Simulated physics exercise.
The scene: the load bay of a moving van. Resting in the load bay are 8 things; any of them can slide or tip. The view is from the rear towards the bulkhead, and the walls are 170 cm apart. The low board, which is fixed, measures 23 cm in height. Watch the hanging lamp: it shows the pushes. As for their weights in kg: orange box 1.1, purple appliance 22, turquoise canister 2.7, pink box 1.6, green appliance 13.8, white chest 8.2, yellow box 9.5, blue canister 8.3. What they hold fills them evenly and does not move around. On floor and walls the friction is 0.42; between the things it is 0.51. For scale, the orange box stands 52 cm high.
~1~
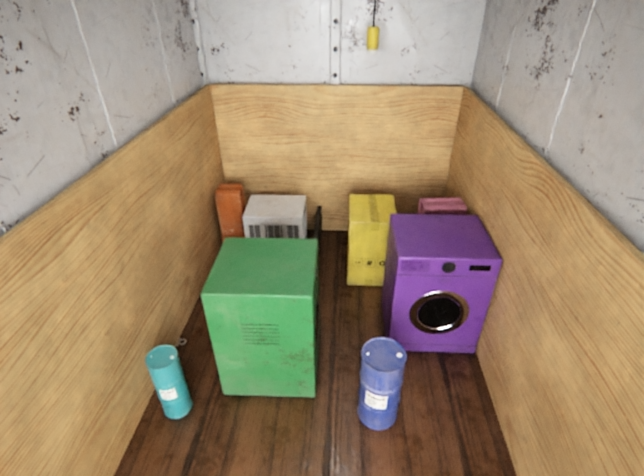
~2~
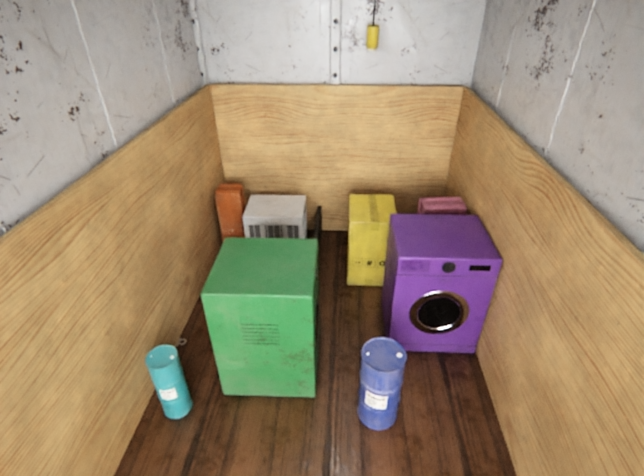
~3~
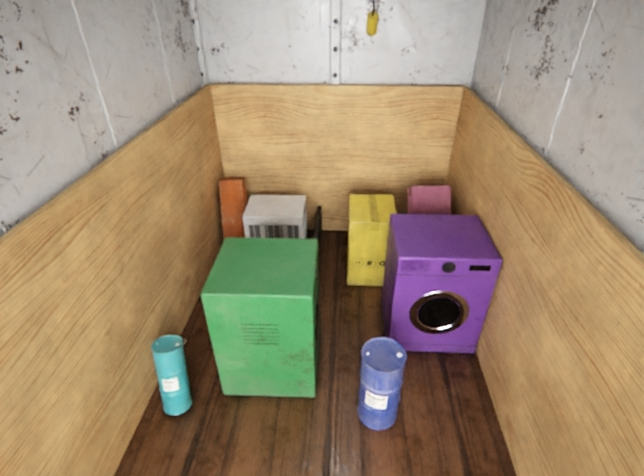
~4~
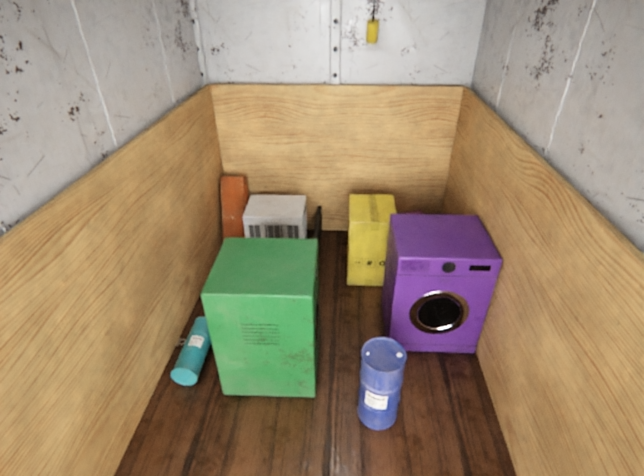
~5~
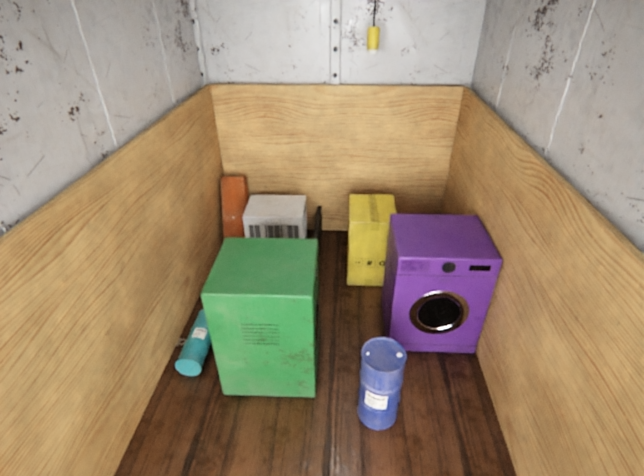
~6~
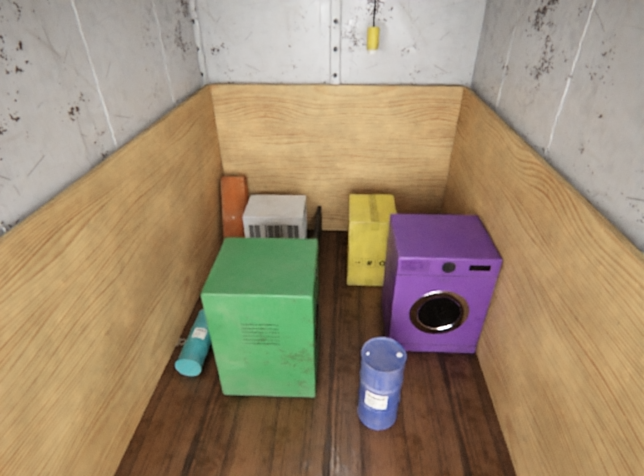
A turquoise canister stands at the left in a van's wood-lined load bay, viewed from the rear by a still camera. A green appliance, blue canister and purple washing machine stand nearer than the orange, white, yellow and pink boxes. As the hanging lamp sways, the orange box shifts slightly, the pink one rises then drops from view, and the turquoise canister tips over and slides partly behind the green appliance.
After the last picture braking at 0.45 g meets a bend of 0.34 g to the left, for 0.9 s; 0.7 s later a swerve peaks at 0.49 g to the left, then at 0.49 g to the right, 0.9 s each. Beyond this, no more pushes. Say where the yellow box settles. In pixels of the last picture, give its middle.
(343, 220).
Then, 0.60 s on from there, push 0.45 g forwards, 0.34 g left; yellow box moved 6 cm near (365, 236); pink box on its side; turquoise canister on its side.
Then, 0.80 s on from there, push 0.36 g forwards, 0.27 g left; yellow box moved 18 cm near (354, 228); pink box on its side; turquoise canister on its side.
Then, 1.00 s on from there, steady run; yellow box moved 30 cm near (344, 221); pink box on its side; turquoise canister on its side.
In the end, toppled in the load bay, turquoise canister and pink box; not toppled but over 15 cm from the start, purple appliance, green appliance, white chest, yellow box and blue canister; the last one under 15 cm from the start. In the last view, yellow box near (343, 220).
